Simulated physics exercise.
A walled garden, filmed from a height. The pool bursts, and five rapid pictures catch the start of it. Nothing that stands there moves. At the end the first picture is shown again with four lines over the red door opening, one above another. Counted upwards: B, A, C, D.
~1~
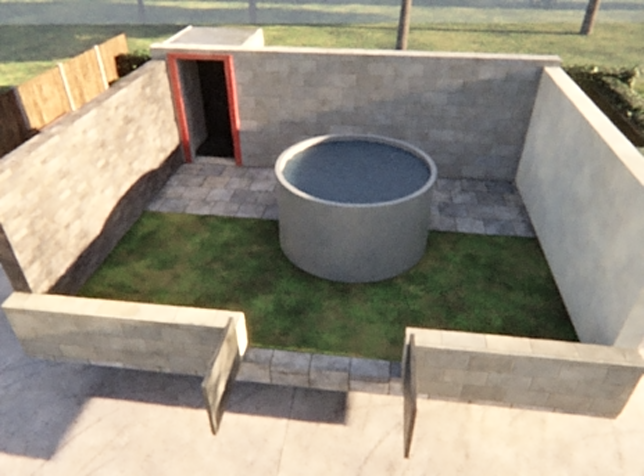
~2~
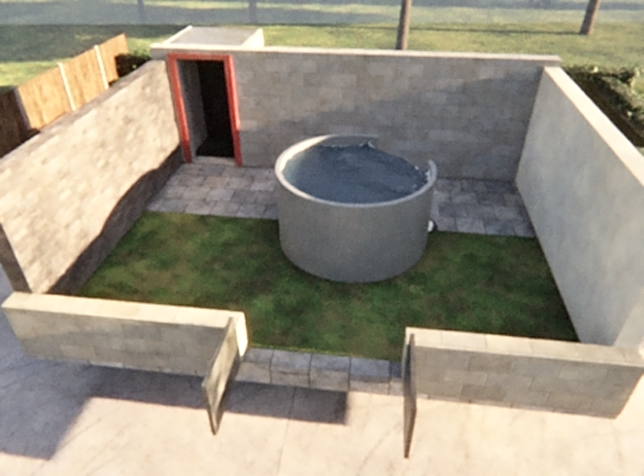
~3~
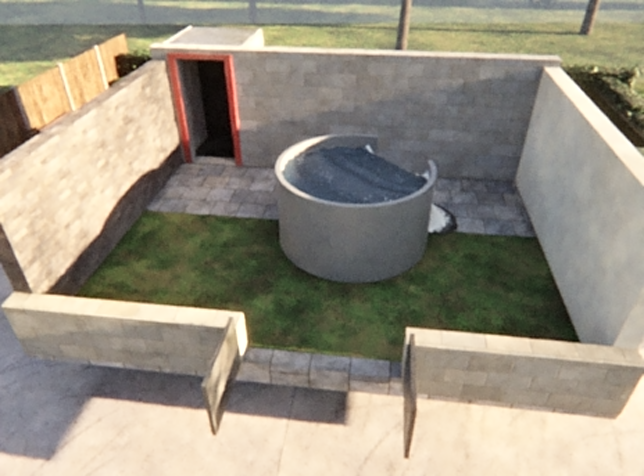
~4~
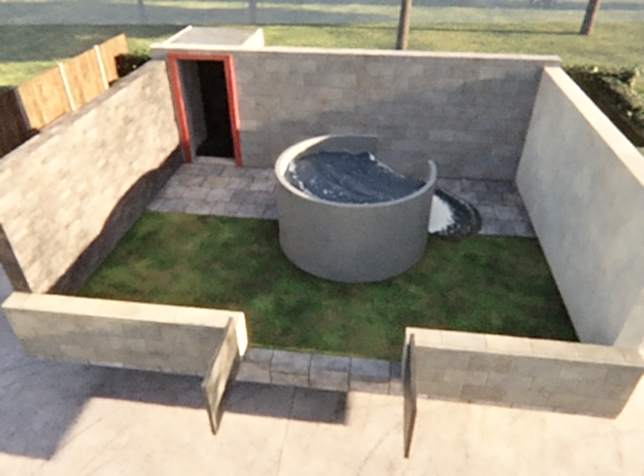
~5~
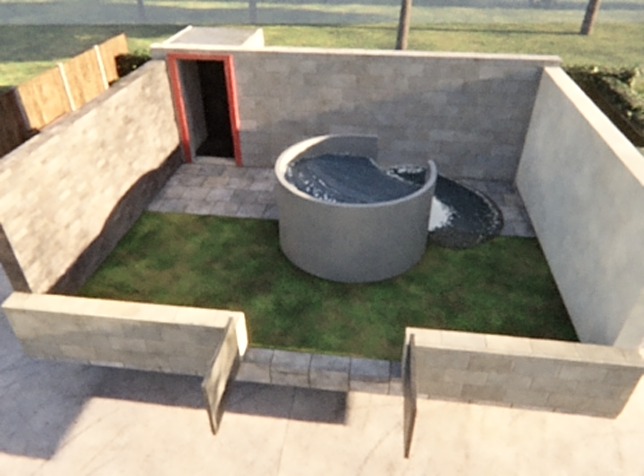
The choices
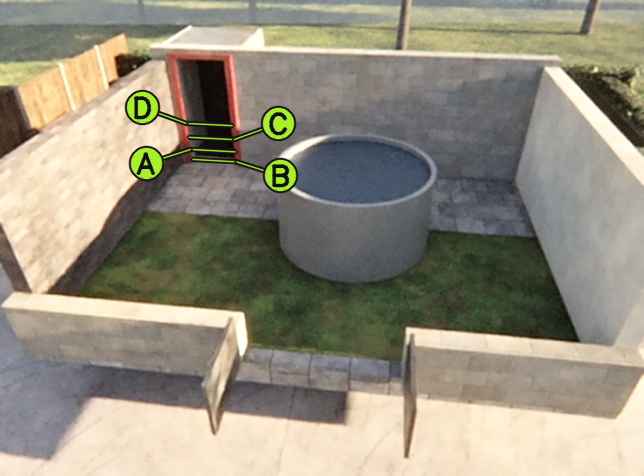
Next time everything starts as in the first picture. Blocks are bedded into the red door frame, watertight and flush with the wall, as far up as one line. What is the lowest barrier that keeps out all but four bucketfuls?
Go for A.
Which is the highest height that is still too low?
The answer is B.
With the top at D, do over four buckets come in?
No, not at all.
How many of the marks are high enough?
Three of them.
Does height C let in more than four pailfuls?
No, not at all.
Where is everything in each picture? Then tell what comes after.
Water in the pool at rest, its middle at (355, 171); foot of the red doorway at (214, 164); open gate at (323, 317).
Water covers 1 % of the ground, its front hidden from here.
Water covers 4 % of the ground and shows as far out as (444, 215).
Water covers 9 % of the ground and shows as far out as (472, 209).
Water covers 14 % of the ground and shows as far out as (487, 198).
On the marked copy, A at (213, 150); B at (214, 160); C at (211, 138); D at (209, 124); from the bottom up B, A, C, D.
If A is chosen, nothing gets over.
If B is chosen, about 9 bucketfuls get in.
If C is chosen, nothing gets over.
If D is chosen, nothing gets over.
